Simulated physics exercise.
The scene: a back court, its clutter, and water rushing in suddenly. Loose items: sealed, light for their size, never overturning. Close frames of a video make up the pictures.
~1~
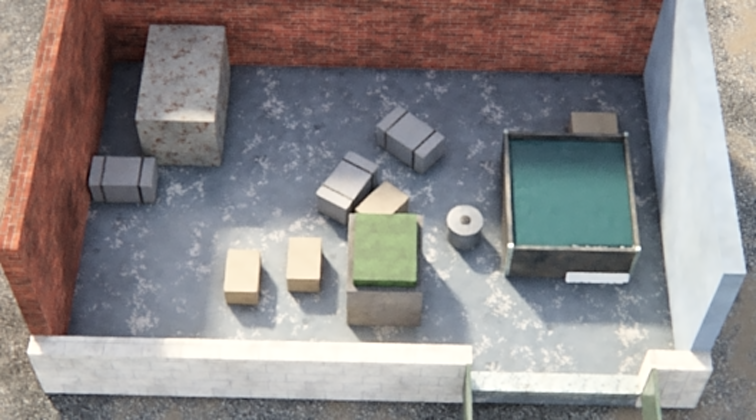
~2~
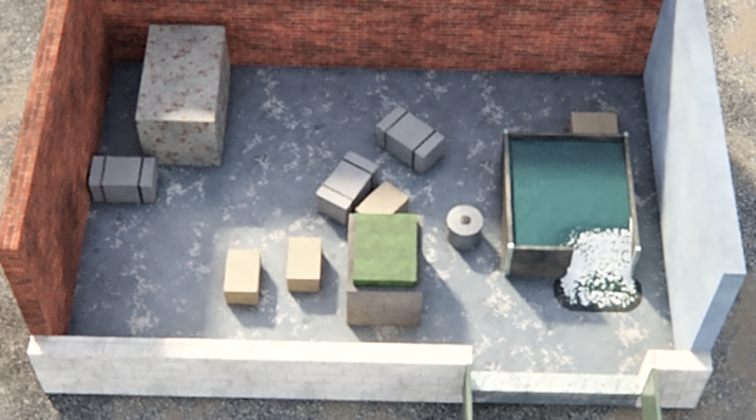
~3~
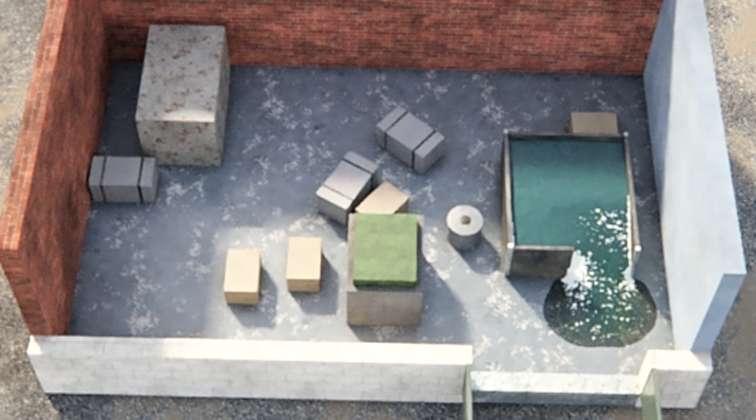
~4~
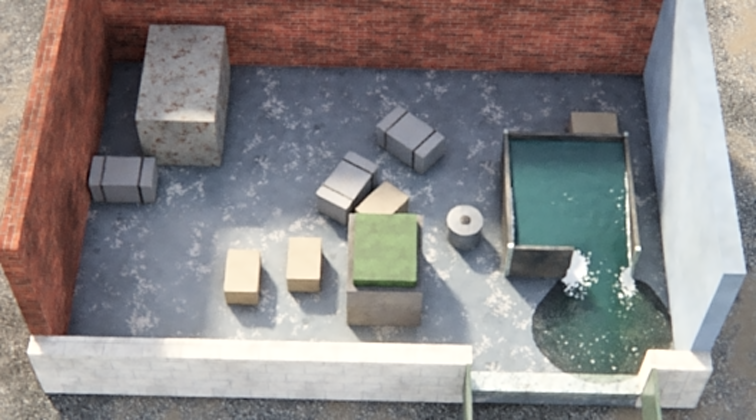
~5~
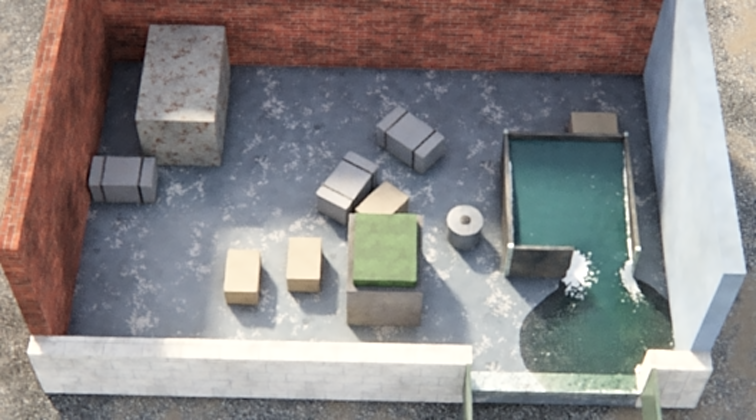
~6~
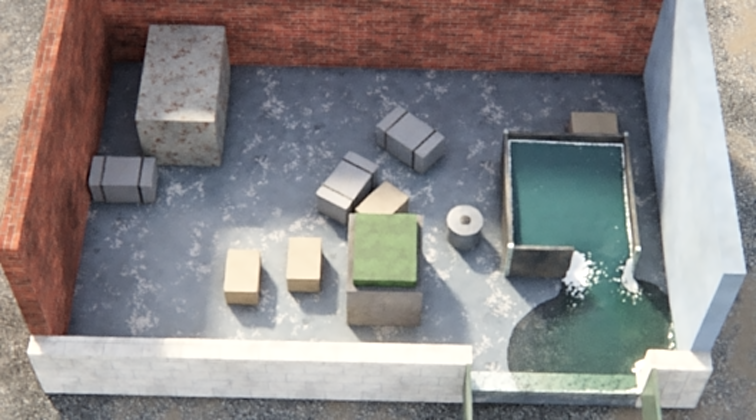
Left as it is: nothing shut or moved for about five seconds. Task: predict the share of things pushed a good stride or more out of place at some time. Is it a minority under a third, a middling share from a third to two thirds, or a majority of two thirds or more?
Shy of a third.
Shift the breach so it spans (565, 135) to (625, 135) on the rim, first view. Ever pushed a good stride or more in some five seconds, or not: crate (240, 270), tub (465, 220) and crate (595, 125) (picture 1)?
Well, in order they come out as below the mark, below the mark and over the mark.
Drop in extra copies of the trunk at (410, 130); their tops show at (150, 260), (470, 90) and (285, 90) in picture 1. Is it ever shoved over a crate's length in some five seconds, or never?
Taking them one at a time: Falls short; falls short; falls short.
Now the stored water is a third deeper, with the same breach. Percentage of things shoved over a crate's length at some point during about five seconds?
I'd say somewhere about 0 percent.
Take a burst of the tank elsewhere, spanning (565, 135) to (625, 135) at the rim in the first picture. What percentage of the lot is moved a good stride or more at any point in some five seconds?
I'd put it around 10 percent.
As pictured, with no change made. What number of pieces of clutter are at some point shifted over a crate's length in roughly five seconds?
The count is 0.
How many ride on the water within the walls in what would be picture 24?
Counted: 0.
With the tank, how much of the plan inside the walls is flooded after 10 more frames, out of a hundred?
Something close to 15 per cent.
A moment on, 0 of 8 are well off their spots; 0 afloat.
Next, 0 of 8 are well off their spots; 0 afloat.
Later, 0 of 8 are well off their spots; 0 afloat.
In the end, 0 of 8 are well off their spots, and 0 have been at some point; 0 afloat.
